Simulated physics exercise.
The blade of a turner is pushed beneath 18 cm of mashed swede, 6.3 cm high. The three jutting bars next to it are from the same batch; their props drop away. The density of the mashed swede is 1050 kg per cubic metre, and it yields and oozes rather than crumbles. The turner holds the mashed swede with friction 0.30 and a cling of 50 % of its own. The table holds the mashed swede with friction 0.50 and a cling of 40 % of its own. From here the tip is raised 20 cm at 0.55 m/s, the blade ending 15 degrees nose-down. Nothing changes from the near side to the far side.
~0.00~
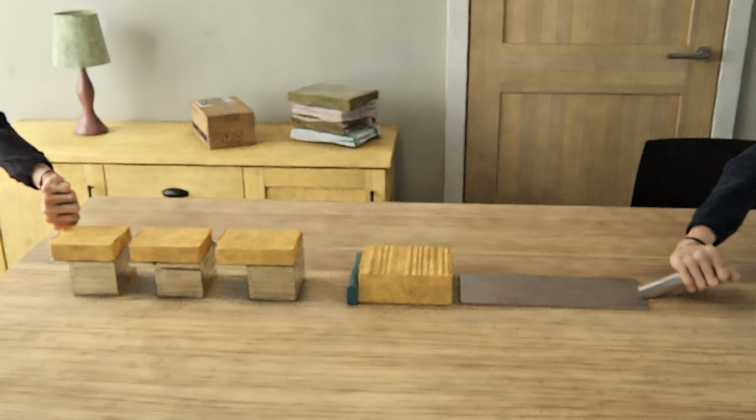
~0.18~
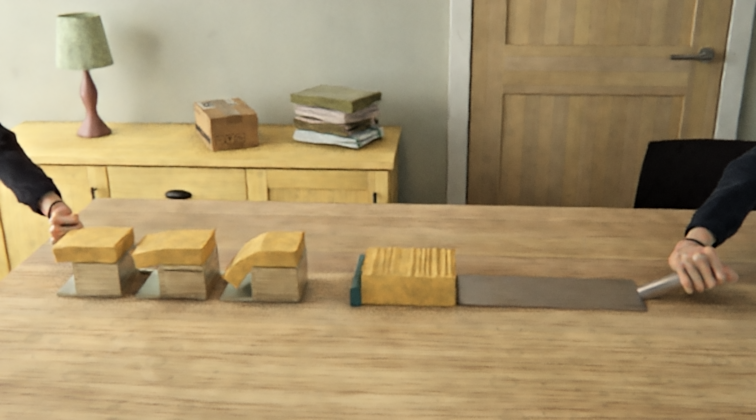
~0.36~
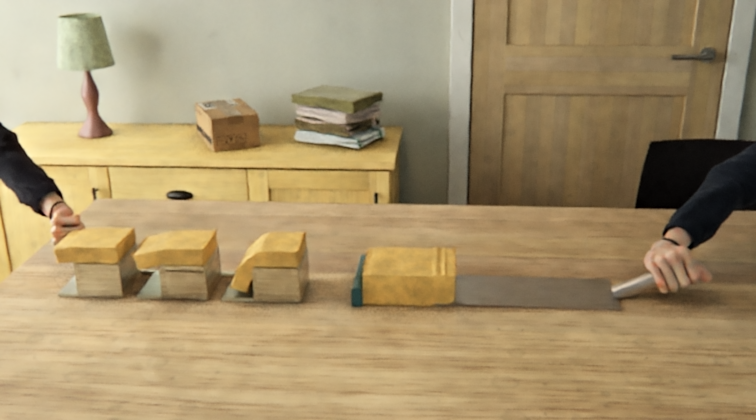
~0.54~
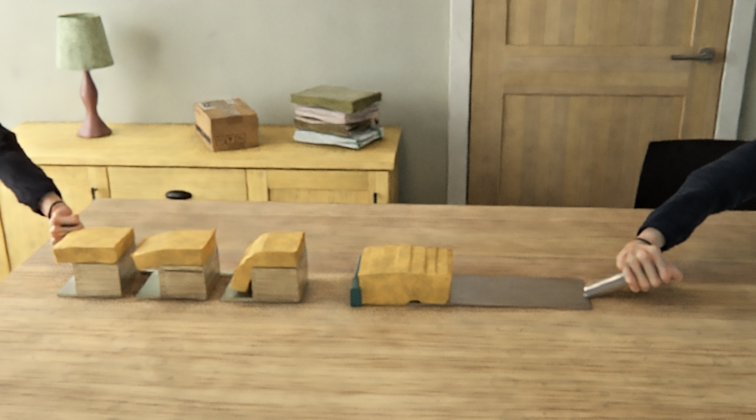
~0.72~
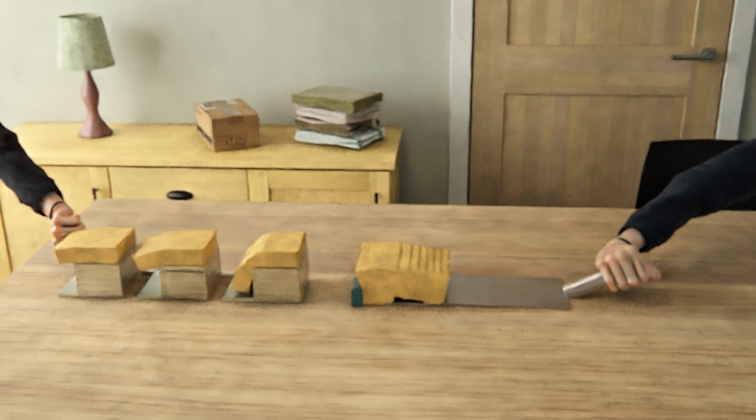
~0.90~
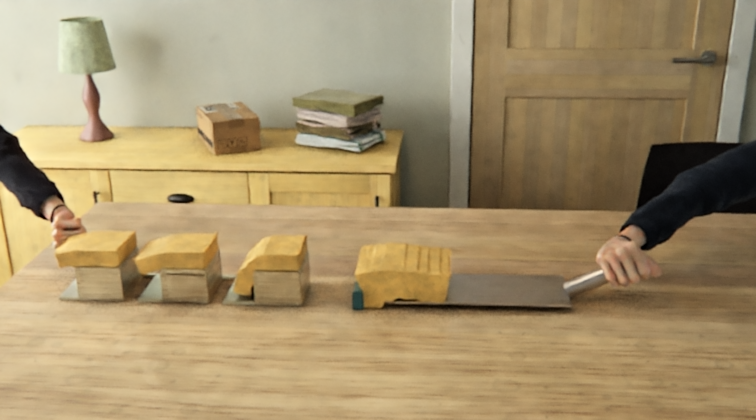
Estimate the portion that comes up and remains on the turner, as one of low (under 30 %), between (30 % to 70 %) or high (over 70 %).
The band is high (over 70 %).
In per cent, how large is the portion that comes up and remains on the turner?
About 100 %.
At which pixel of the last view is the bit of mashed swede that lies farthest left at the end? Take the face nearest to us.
At about (345, 205).
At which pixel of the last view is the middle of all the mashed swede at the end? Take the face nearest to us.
Around (394, 194).
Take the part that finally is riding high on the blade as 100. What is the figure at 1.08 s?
Some 50 per cent.
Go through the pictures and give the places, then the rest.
The first picture shows handle end of the blade at (649, 310), not yet moved; crest of the mashed swede at (434, 275); drop of the bar ends 0, 0, 0 (left to right).
The second picture shows handle end of the blade at (647, 311), moved 9 mm; crest of the mashed swede at (392, 275); drop of the bar ends 4 mm, 1.2 cm, 4.8 cm (left to right).
The third picture shows handle end of the blade at (621, 311), moved 6.1 cm; crest of the mashed swede at (434, 276); drop of the bar ends 4 mm, 1.4 cm, 6.0 cm (left to right).
The fourth picture shows handle end of the blade at (592, 310), moved 11 cm; crest of the mashed swede at (397, 272); drop of the bar ends 5 mm, 1.5 cm, 6.0 cm (left to right).
The fifth picture shows handle end of the blade at (570, 309), moved 16 cm; crest of the mashed swede at (378, 269); drop of the bar ends 5 mm, 1.6 cm, 6.1 cm (left to right).
The sixth picture shows handle end of the blade at (571, 306), moved 16 cm; crest of the mashed swede at (387, 270); drop of the bar ends 6 mm, 1.7 cm, 6.1 cm (left to right).
After 1.08 s, the tip is 10.0 cm up.
After 1.30 s, the tip is 20 cm up and 100 % is riding high on the blade.
After 1.51 s, the tip is 20 cm up and 100 % is riding high on the blade.
After 1.73 s, the tip is 20 cm up and 100 % is riding high on the blade.
After 1.83 s, the tip is 20 cm up and 100 % is riding high on the blade.
